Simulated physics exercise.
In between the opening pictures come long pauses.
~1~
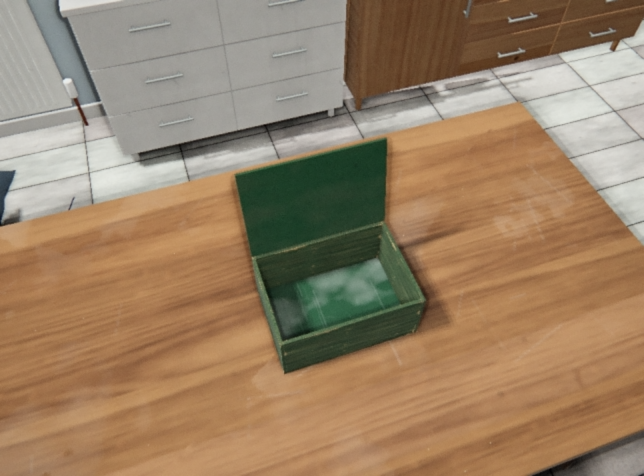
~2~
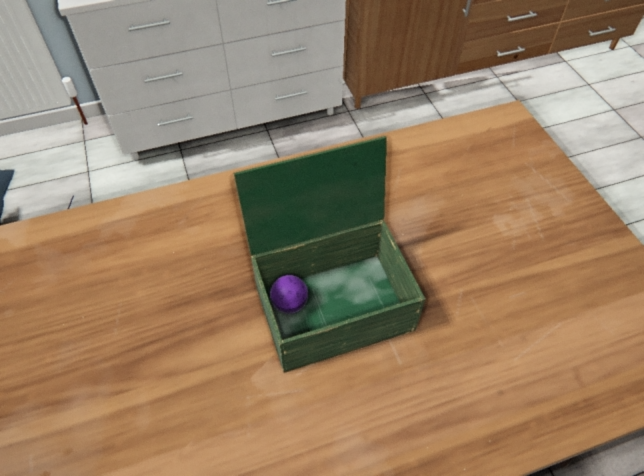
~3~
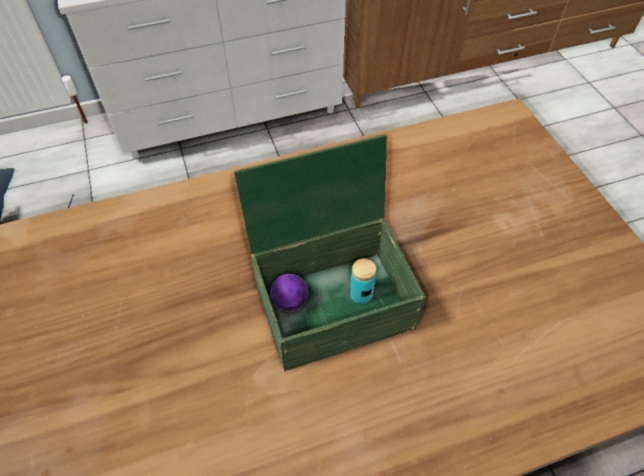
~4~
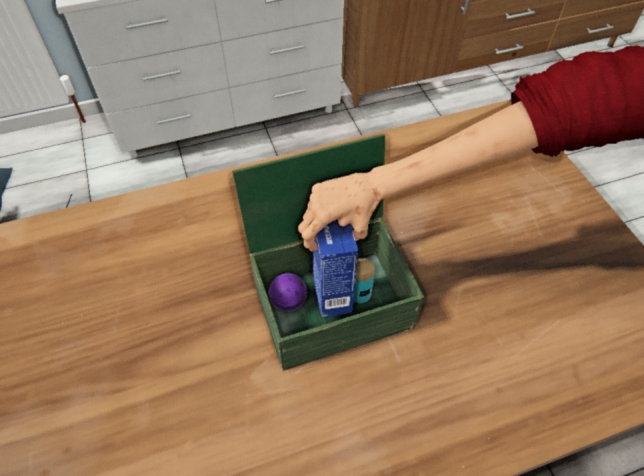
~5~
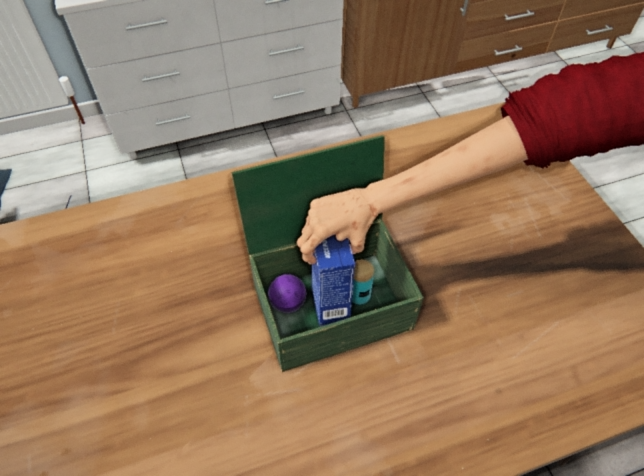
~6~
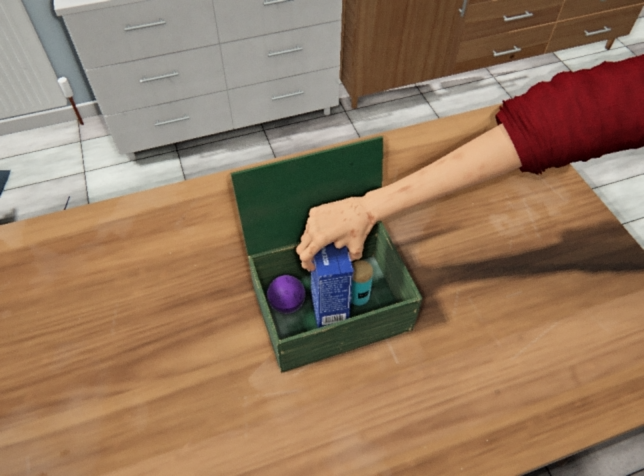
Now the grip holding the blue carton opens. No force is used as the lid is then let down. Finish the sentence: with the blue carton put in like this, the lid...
The lid stays ajar.
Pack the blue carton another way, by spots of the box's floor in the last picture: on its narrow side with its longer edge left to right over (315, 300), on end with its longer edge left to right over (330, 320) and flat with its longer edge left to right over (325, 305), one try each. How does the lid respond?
Lid, in order: Held open, held open, fully down.
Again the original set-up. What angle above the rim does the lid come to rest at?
It comes to about 60°.
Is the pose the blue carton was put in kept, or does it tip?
The blue carton stays as it was set.
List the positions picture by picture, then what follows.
In the first picture, the last thing is not in view yet.
In the second picture, the last thing is not in view yet; purple ball (289, 294).
In the third picture, the last thing is not in view yet; purple ball (289, 293).
The fourth picture shows still above its spot; blue carton (333, 266); purple ball (288, 292).
The fifth picture shows still above its spot; blue carton (331, 278); purple ball (287, 294).
The sixth picture shows in place under the hand; blue carton (330, 284); purple ball (286, 294).
Then, 1.00 s past the last view, lid starting down.
Then, 1.30 s past the last view, lid 78° above the rim.
Then, 1.50 s past the last view, lid 66° above the rim.
Finally, lid 60° above the rim; all 3 still in place. Final places as the last picture's camera would see them, blue carton near (330, 284).
